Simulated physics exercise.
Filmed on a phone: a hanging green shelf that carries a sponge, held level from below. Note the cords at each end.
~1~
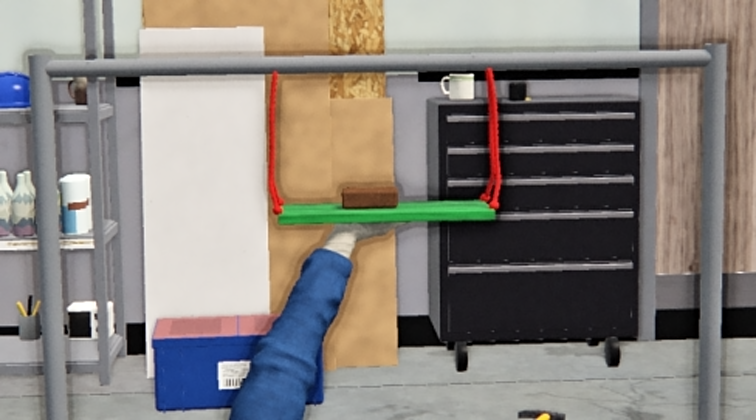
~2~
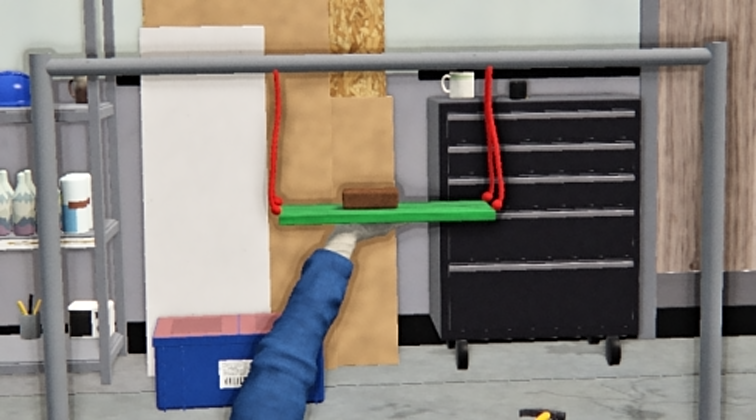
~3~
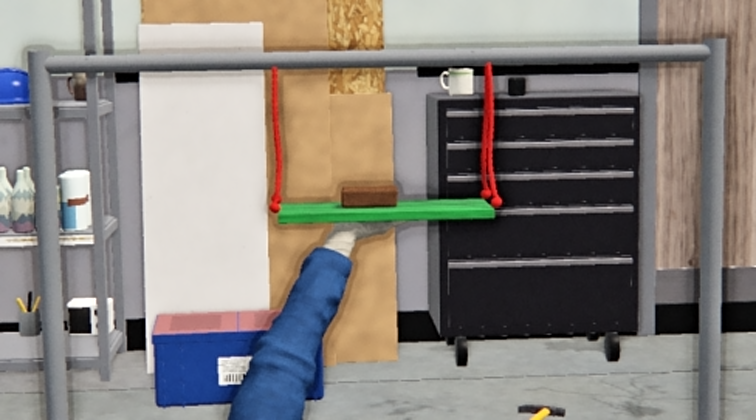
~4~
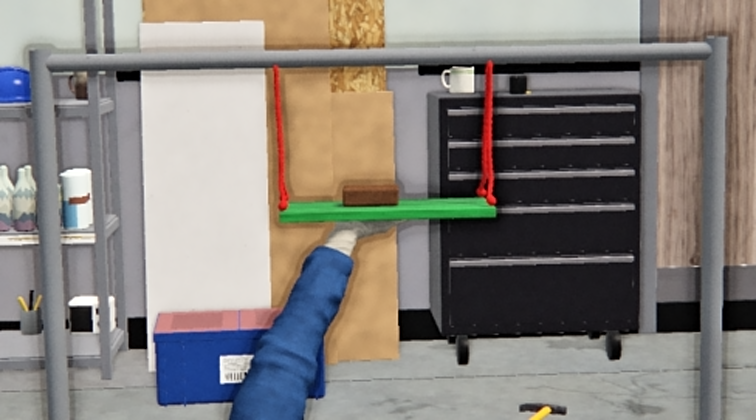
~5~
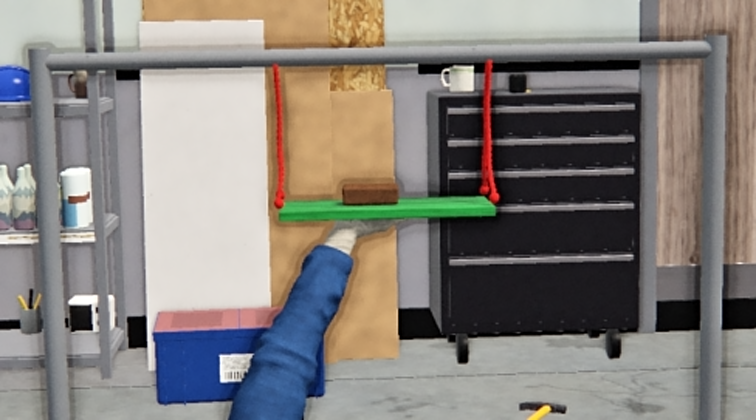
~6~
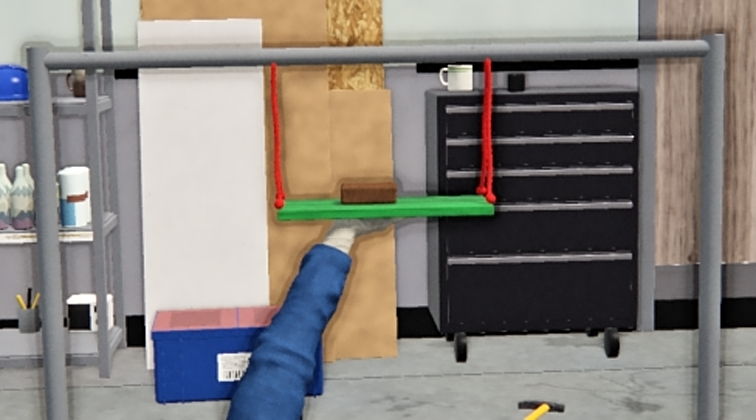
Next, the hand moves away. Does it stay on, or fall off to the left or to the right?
It stays on.
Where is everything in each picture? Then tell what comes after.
In the first picture, sponge (370, 198); green shelf (387, 217).
In the second picture, sponge (370, 199).
In the third picture, sponge (369, 197).
In the fourth picture, sponge (371, 196); green shelf (388, 215).
In the fifth picture, sponge (370, 195).
In the sixth picture, sponge (369, 194); green shelf (386, 213); left cords almost straight; right cords almost straight.
Then, 0.34 s past the final frame, board level; sponge on the board near (369, 196).
When it is over, board level; sponge on the board near (369, 197). The sponge stays on the board.
